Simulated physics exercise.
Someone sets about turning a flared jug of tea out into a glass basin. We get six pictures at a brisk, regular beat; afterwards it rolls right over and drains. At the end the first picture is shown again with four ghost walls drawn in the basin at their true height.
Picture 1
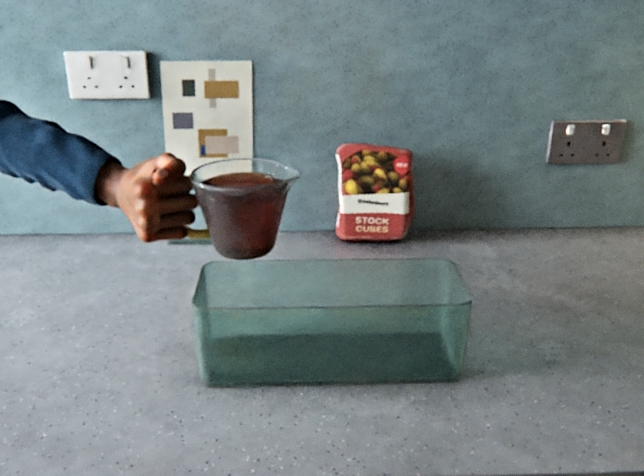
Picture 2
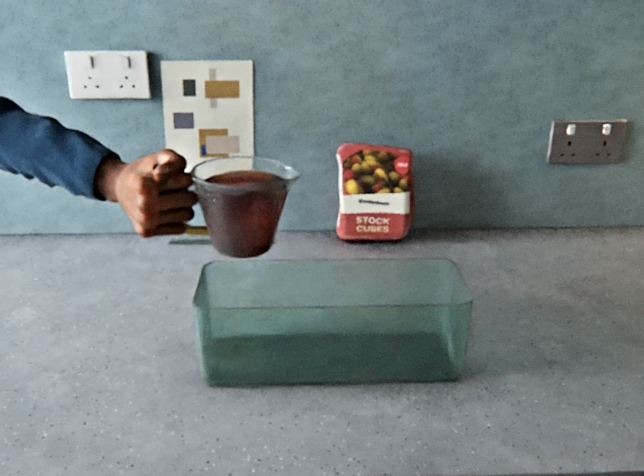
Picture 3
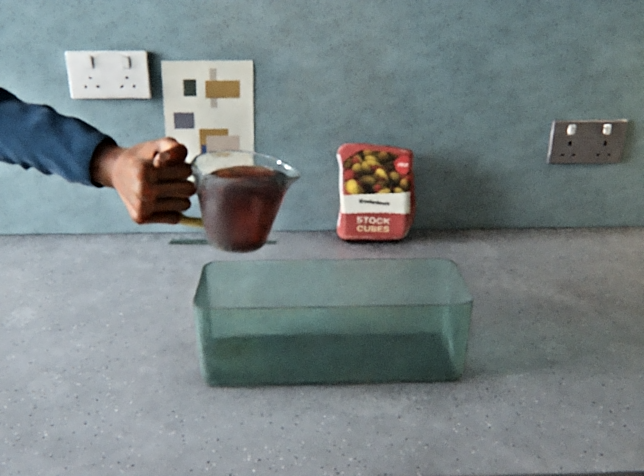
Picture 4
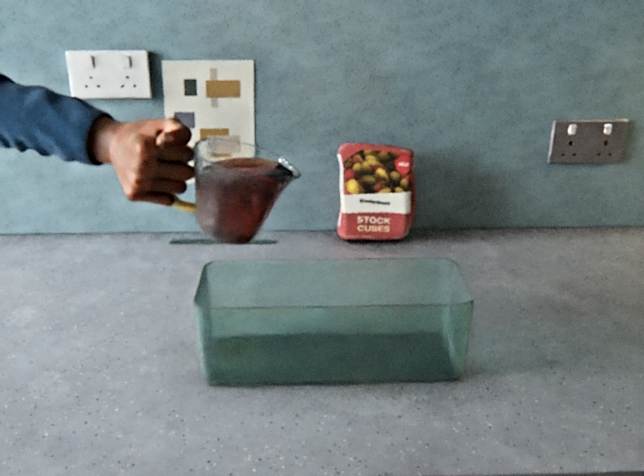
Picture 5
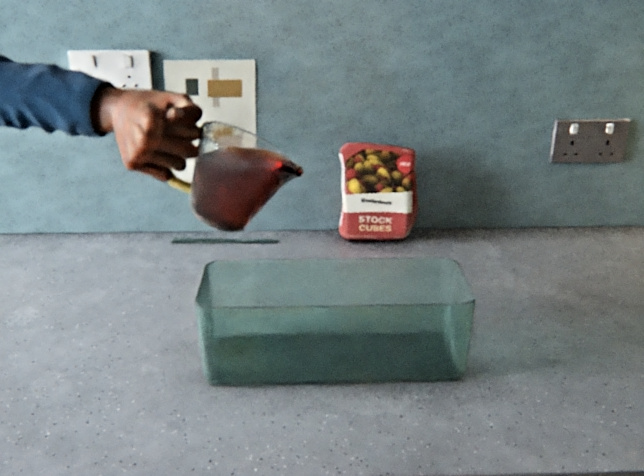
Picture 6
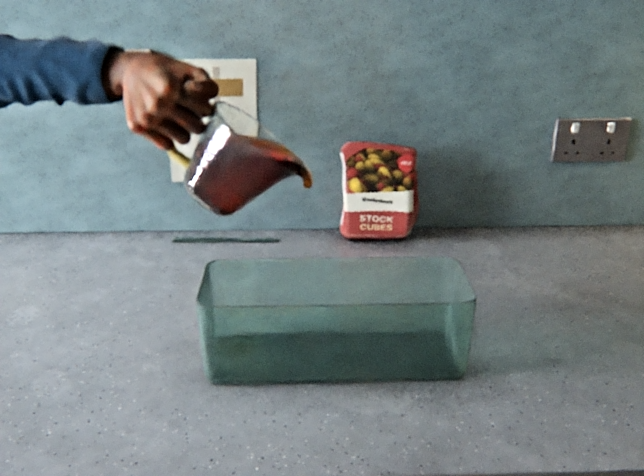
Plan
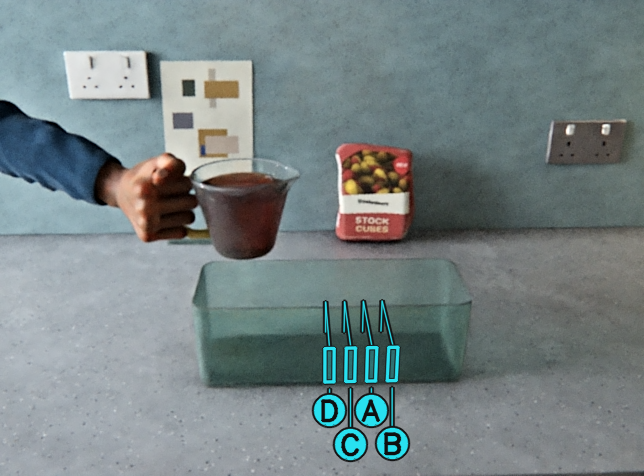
A hand holding a glass jug of tea above a glass basin, tilting it rightward until tea starts over the lip.
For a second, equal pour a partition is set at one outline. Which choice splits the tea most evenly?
It is B.
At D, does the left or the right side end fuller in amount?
The right one.
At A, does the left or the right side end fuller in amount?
The right side.
On the marked copy, A at (371, 388); B at (392, 387); C at (350, 388); D at (329, 388).
With A, about 20 % ends left of the wall and 74 % right of it; 7 % is lost outside.
With B, about 57 % ends left of the wall and 38 % right of it; 6 % is lost outside.
With C, about 11 % ends left of the wall and 83 % right of it; 5 % is lost outside.
With D, about 9 % ends left of the wall and 84 % right of it; 7 % is lost outside.
